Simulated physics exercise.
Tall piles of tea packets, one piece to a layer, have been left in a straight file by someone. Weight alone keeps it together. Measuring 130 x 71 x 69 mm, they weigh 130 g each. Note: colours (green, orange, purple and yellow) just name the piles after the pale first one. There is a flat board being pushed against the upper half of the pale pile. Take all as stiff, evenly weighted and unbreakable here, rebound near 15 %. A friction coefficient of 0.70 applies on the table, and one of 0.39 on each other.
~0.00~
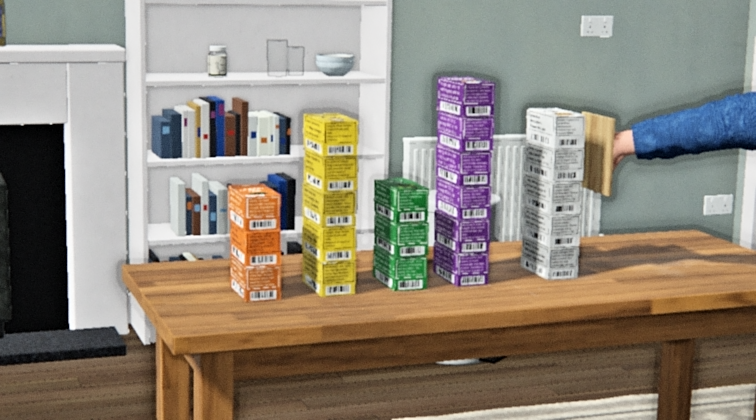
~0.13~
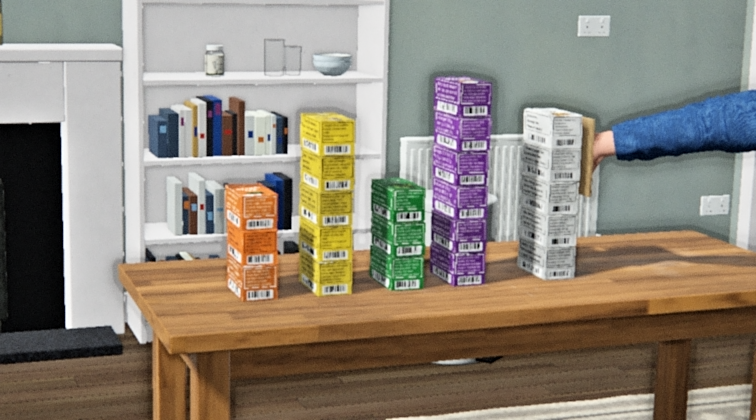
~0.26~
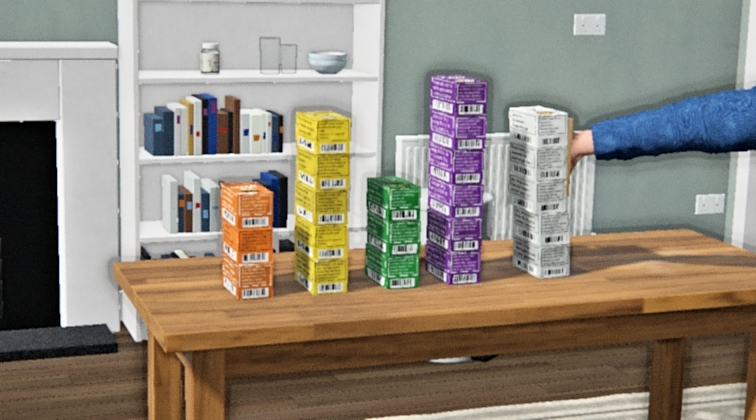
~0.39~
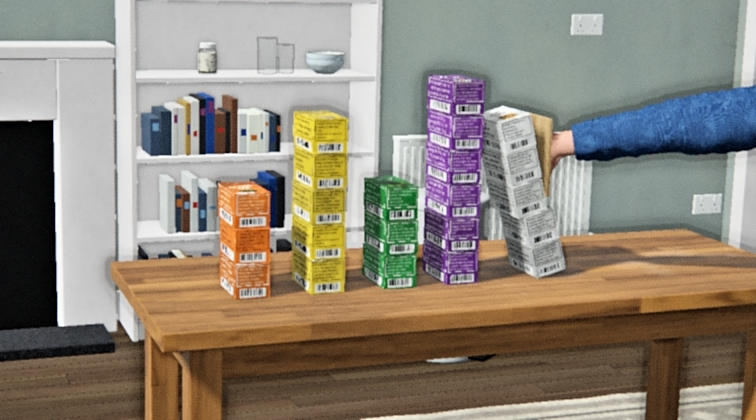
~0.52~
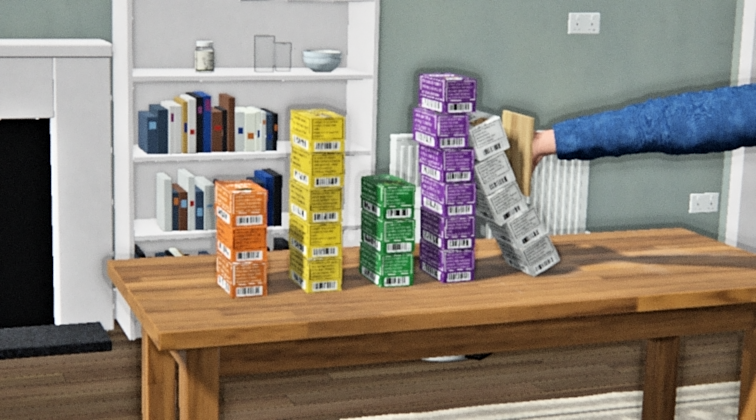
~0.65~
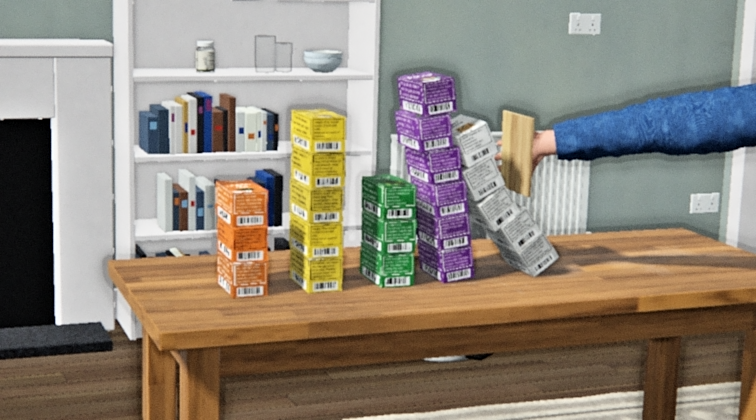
Hand with a flat board pushing a pale stack of packets leftward until it leans against the purple stack, tilting it.
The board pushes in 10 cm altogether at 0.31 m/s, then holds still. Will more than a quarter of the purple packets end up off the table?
No.
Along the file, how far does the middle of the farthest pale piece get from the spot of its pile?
About 34 cm along.
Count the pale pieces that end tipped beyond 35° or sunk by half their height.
The count is 5.
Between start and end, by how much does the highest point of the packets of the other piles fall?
20 cm.
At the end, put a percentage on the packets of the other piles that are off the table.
Share: Approx. 20 %.
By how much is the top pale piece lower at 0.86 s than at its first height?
About 6 cm.
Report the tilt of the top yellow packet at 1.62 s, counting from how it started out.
I'd estimate close to 80°.
Around 0.86 s, 5 of the pale pile down; none of the 6 purple packets off the table (0 of 17 in all colours); top purple packet tipped 30°, 31 mm lower; top green packet tipped 4°.
Around 1.14 s, 5 of the pale pile down; none of the 6 purple packets off the table (0 of 17 in all colours); top purple packet tipped 28°, 12 cm lower; top yellow packet tipped 40°, 31 mm lower.
Around 1.62 s, 5 of the pale pile down; none of the 6 purple packets off the table (2 of 17 in all colours); top purple packet on its side; top yellow packet on its side.
Finally (2.1 s), 5 of the pale pile down; none of the 6 purple packets off the table (3 of 17 in all colours); top purple packet on its side; top orange packet upside down. That is 0 per cent. Seen by the last camera, middles, top purple packet near (207, 201).
